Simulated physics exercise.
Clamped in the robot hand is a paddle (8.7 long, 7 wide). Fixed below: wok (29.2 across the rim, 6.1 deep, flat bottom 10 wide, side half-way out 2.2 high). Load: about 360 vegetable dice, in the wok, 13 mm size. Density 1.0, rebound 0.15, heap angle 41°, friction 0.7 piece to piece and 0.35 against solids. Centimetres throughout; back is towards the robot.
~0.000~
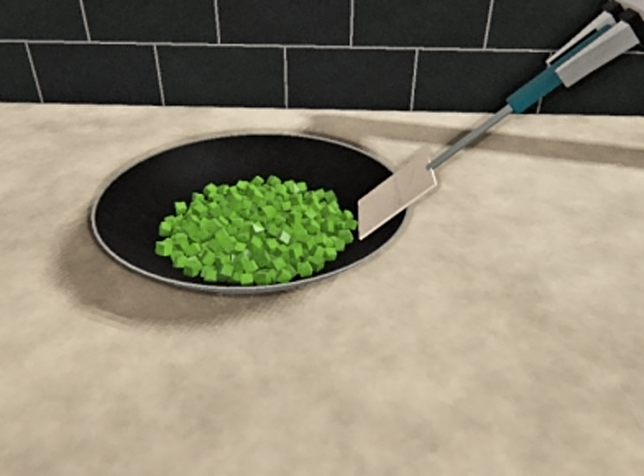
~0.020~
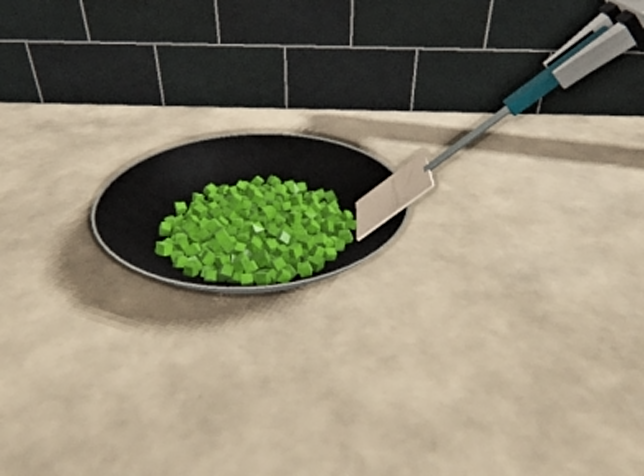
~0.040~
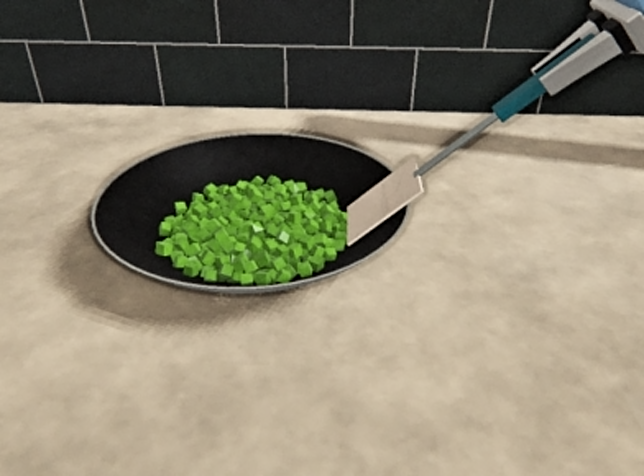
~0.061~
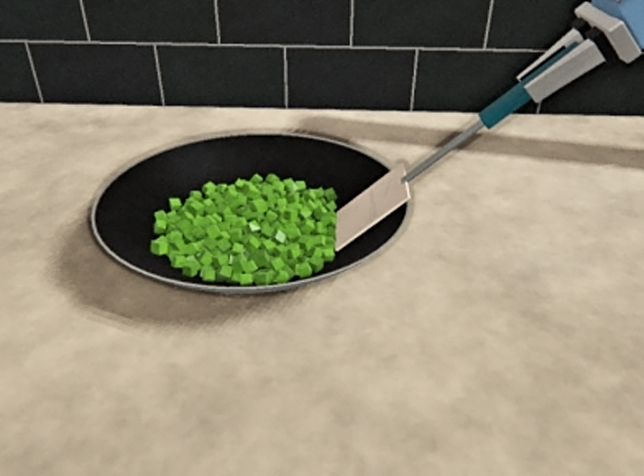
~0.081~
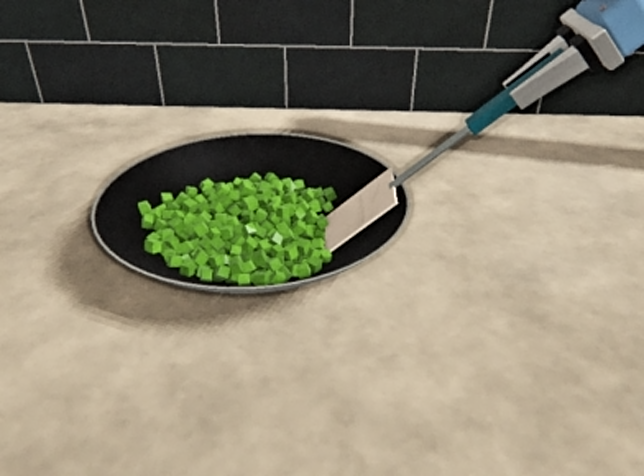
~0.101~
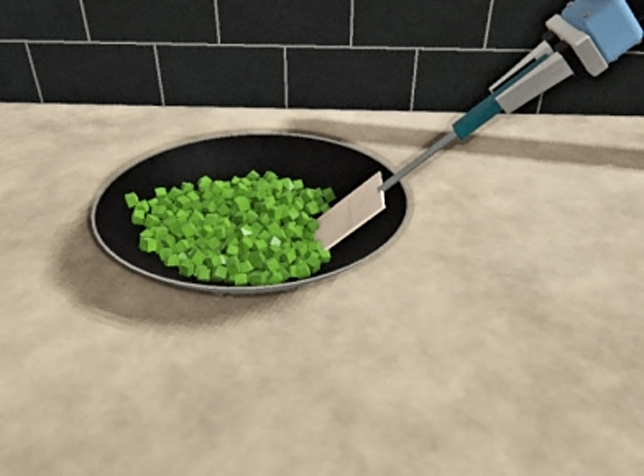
Green cubes in a black wok shift left as a robot-held spatula pushes into them.
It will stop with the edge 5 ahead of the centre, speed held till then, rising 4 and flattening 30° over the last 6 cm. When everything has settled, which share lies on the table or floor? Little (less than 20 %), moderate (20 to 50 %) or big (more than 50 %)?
On the table or floor the share is little, less than 20 %.
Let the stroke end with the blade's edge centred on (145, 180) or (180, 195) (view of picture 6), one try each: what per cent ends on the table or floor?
Some 30 and 15 per cent.
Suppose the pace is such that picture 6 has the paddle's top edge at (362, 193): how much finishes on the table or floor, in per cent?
About 5 per cent.
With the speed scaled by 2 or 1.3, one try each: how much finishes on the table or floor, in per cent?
Some 10 and 5 per cent.
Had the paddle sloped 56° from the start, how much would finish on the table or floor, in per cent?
Then about 0 per cent.
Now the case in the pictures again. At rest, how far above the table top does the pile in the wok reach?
Some 8.0 cm.
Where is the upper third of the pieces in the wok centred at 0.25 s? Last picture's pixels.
Near (153, 200).
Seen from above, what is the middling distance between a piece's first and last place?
Roughly 7 cm.
After 0.17 s, sloping 43°, highest piece 7 above the table; 362 in the wok.
After 0.25 s, sloping 28°, highest piece 8 above the table; 358 in the wok, 4 on the blade or in flight.
After 0.48 s, sloping 13°, highest piece 8 above the table; 335 in the wok, 24 on the table or floor, 3 on the blade or in flight.
After 1.53 s, sloping 13°, highest piece 8 above the table; 335 in the wok, 27 on the table or floor.
At rest, 335 in the wok, 27 on the table or floor. That is 7 % on the table or floor.
